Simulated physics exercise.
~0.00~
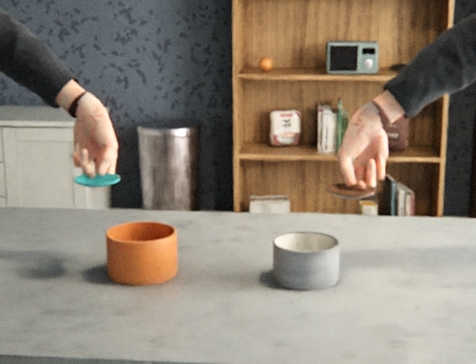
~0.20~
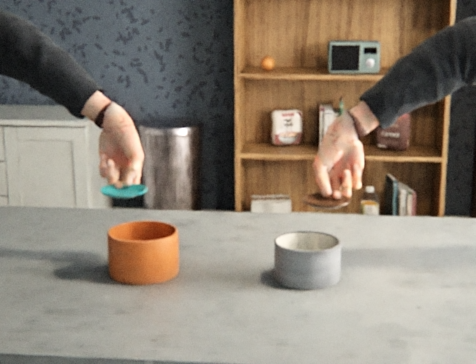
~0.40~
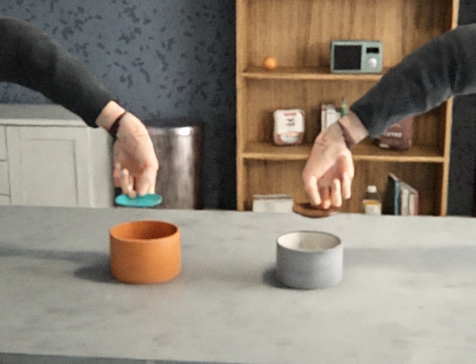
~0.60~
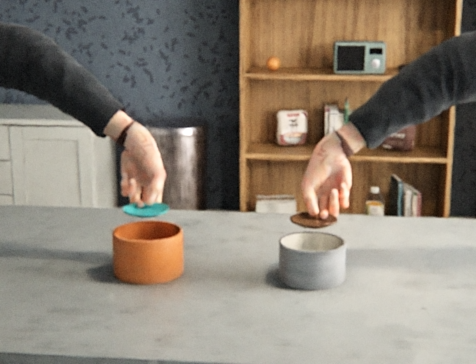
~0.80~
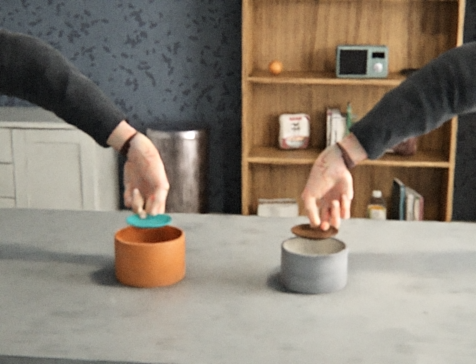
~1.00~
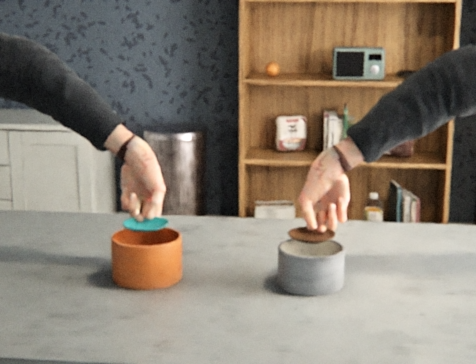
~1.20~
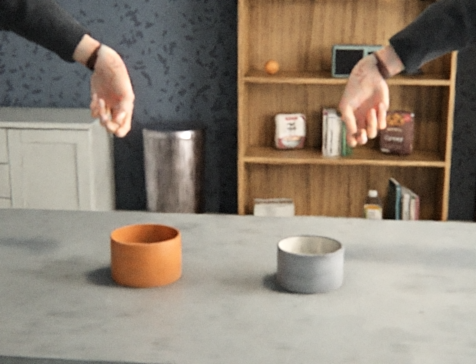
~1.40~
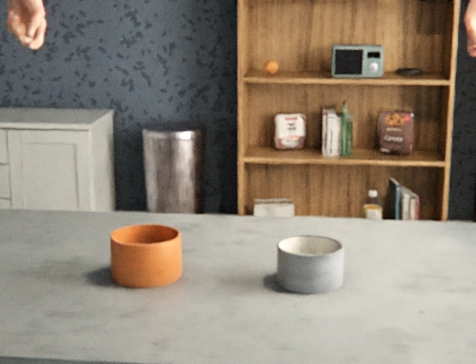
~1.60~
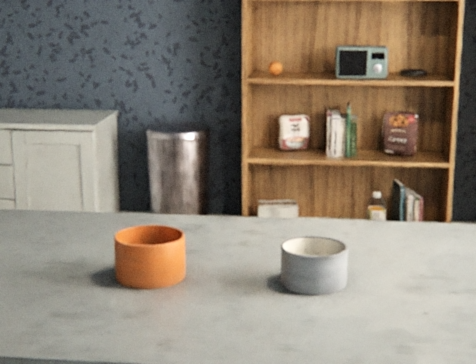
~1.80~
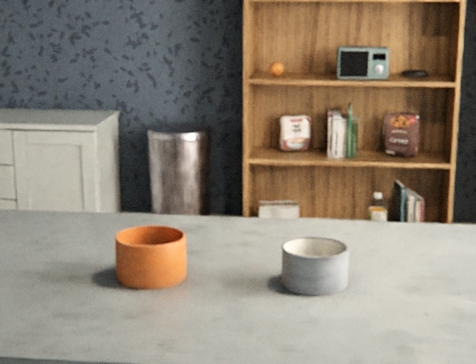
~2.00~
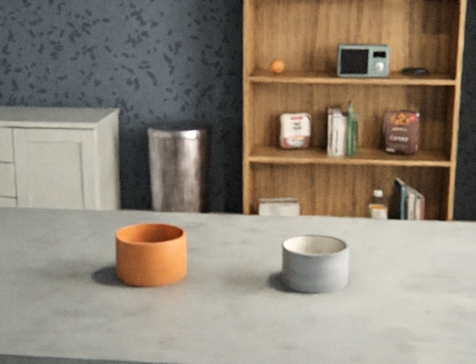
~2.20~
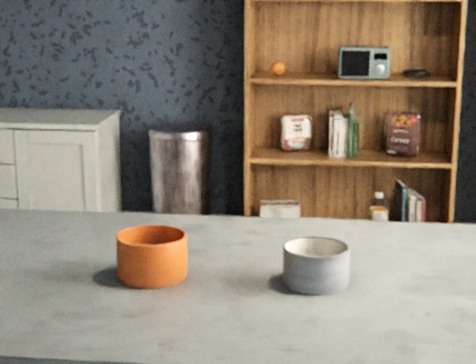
A turquoise disc and a brown disc, each held by a hand, were lowered over an orange cup and a gray pot on a table, then both dropped inside out of sight as the hands let go and withdrew, leaving the two containers standing still.
